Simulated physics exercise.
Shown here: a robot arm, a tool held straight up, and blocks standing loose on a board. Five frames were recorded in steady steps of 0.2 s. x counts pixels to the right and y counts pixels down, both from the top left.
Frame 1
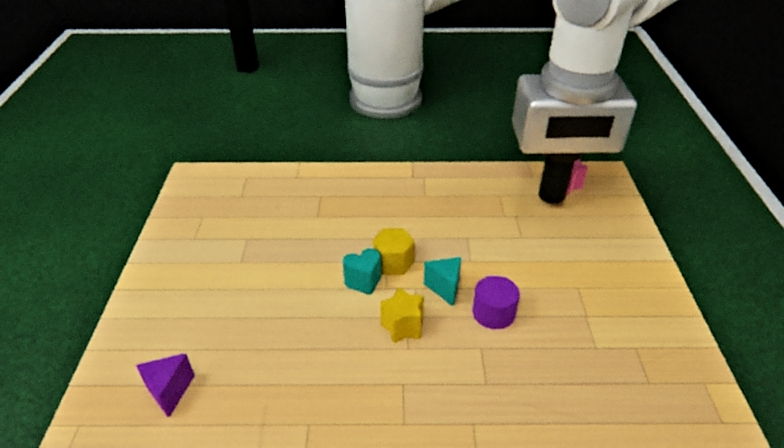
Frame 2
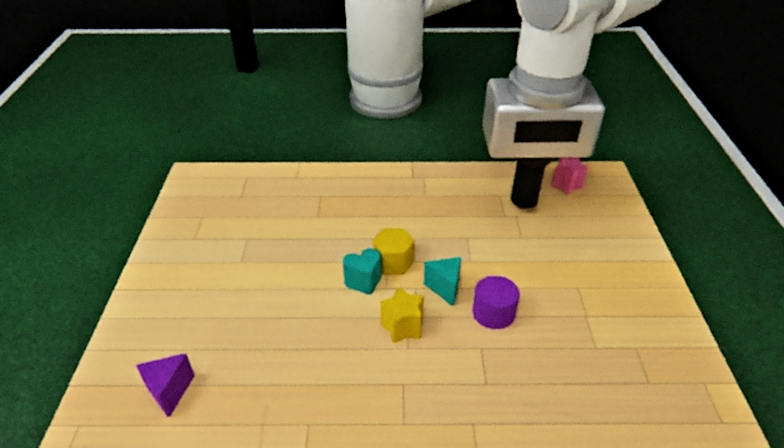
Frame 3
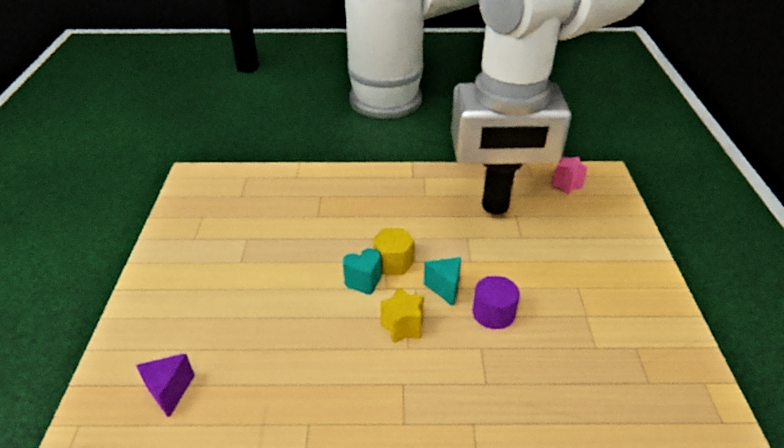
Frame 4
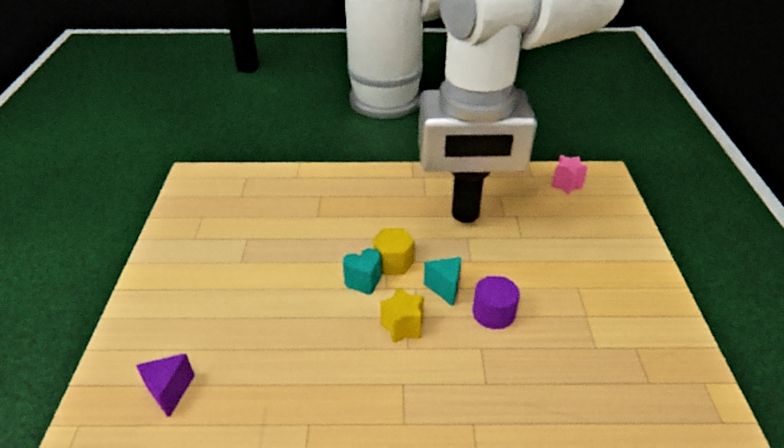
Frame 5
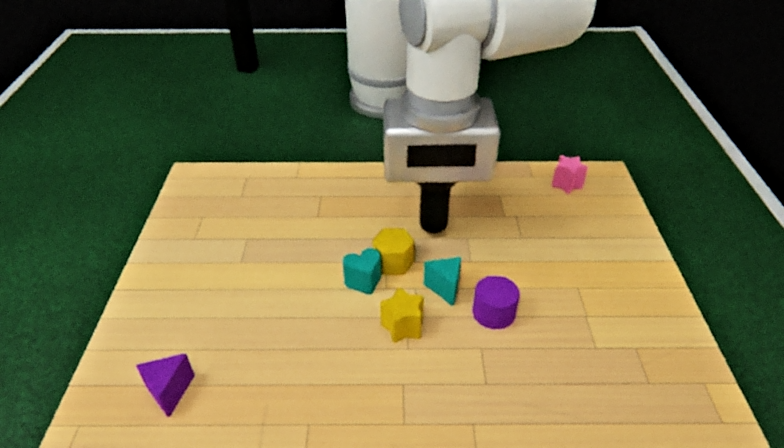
The video shows a robot arm holding a black tool upright over a wooden board, moving steadily left and slightly toward the viewer, from beside a pink block to near a yellow six-sided block, while the scattered blocks stay still.
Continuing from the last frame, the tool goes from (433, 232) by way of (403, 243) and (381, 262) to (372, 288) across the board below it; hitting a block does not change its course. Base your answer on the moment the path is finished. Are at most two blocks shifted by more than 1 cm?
In short: No.
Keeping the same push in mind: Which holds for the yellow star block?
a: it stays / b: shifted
The one that fits is b, shifted.
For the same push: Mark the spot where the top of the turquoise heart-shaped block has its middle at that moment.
It should be at about (346, 286).
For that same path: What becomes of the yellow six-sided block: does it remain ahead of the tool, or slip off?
That block remains ahead.
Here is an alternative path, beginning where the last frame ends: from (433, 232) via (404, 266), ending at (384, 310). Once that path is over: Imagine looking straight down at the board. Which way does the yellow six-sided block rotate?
From the top, the block rotates clockwise.
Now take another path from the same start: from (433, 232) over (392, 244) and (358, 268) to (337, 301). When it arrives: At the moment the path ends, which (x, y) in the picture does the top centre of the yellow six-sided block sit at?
In the picture, it is at (388, 258).
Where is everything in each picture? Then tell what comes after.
Lower end of the tool (552, 197), tops of blocks, turquoise heart-shaped block (363, 259), yellow six-sided block (394, 240), yellow star block (404, 304), turquoise triangle (447, 267), in the first picture.
Tool (524, 201), blocks as before, in the second picture.
Tool (495, 207), blocks as before, in the third picture.
Tool (465, 215), blocks as before, in the fourth picture.
Tool (433, 225), turquoise heart-shaped block (363, 259), yellow six-sided block (394, 240), yellow star block (404, 304), turquoise triangle (447, 267), in the fifth picture.
What follows on the original path. One third of the way, tool (403, 236); turquoise heart-shaped block (360, 262); yellow six-sided block (390, 244).
Two thirds of the way, tool (381, 254); turquoise heart-shaped block (353, 276), turned 80° clockwise; yellow six-sided block (384, 264), turned 55° anticlockwise.
At the end, tool (371, 280); turquoise heart-shaped block (346, 286), turned 115° clockwise; yellow six-sided block (390, 288), turned 100° anticlockwise; yellow star block (411, 314); turquoise triangle not moved.
